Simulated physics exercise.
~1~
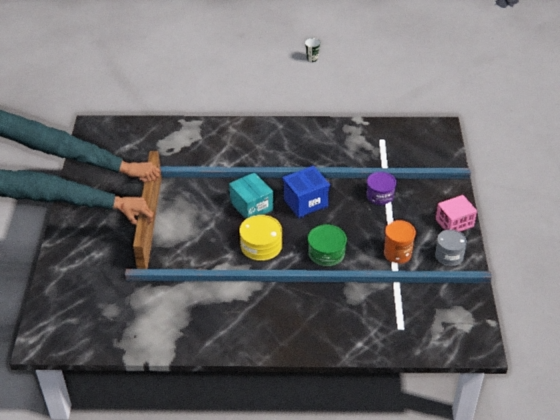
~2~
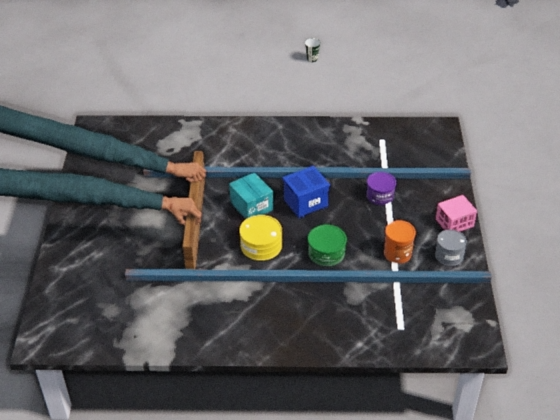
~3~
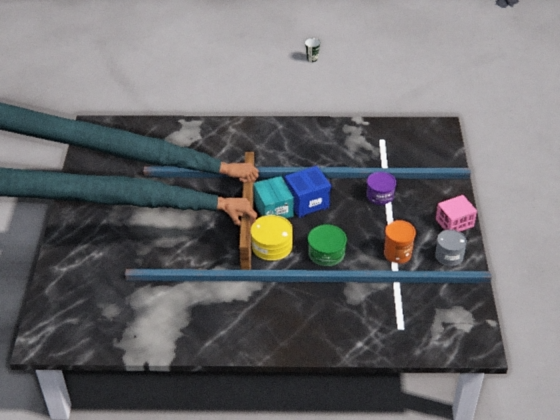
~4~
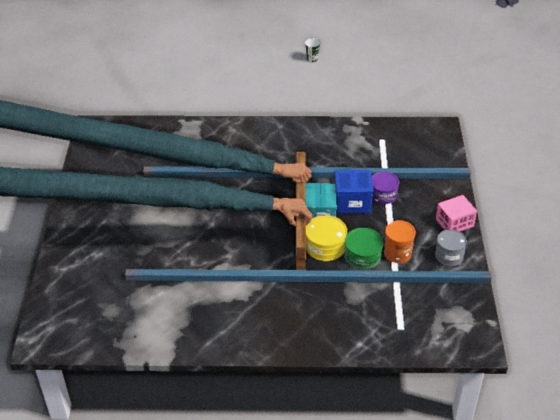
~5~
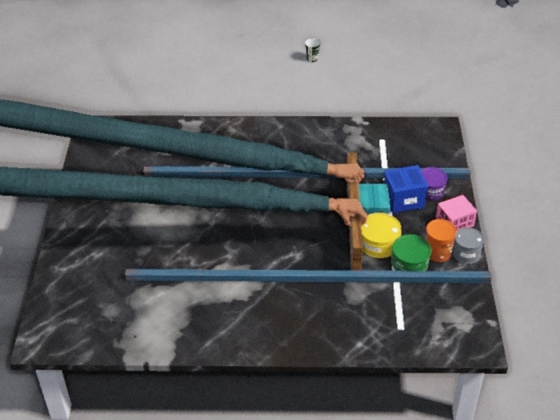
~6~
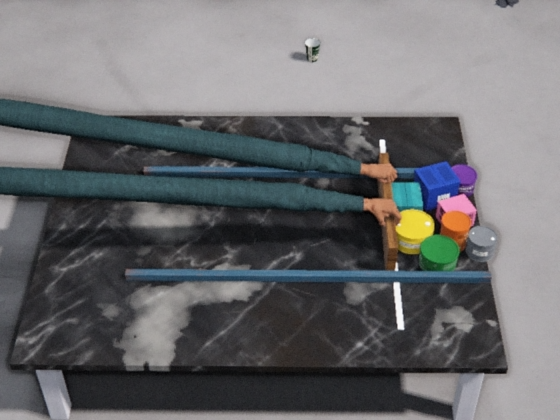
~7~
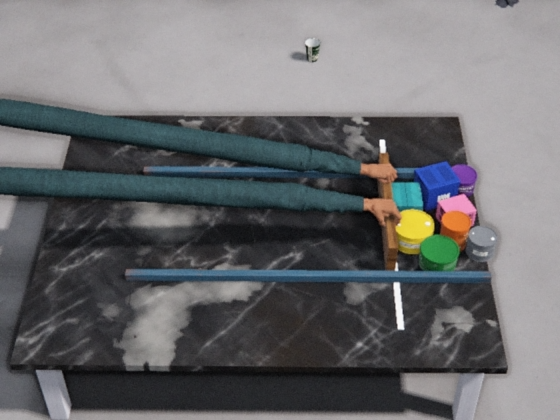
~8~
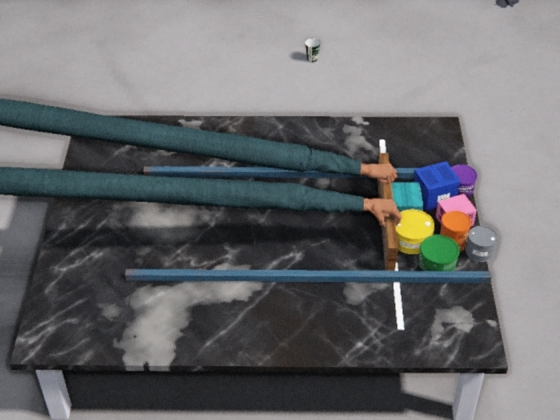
Two arms in teal sleeves reach in from the left over a dark marble-patterned table, seen from above, holding an upright wooden plank between two blue rails. To its right sit turquoise and blue boxes, yellow, green, purple, orange and grey round containers, and a pink crate, with a white tape line crossing near the right end. The hands slide the plank right, meeting the turquoise box and yellow canister first. Soon the whole group bunches together and shifts toward the right edge. The plank stops at the tape, and everything stays crowded at the rim, with nothing fallen.
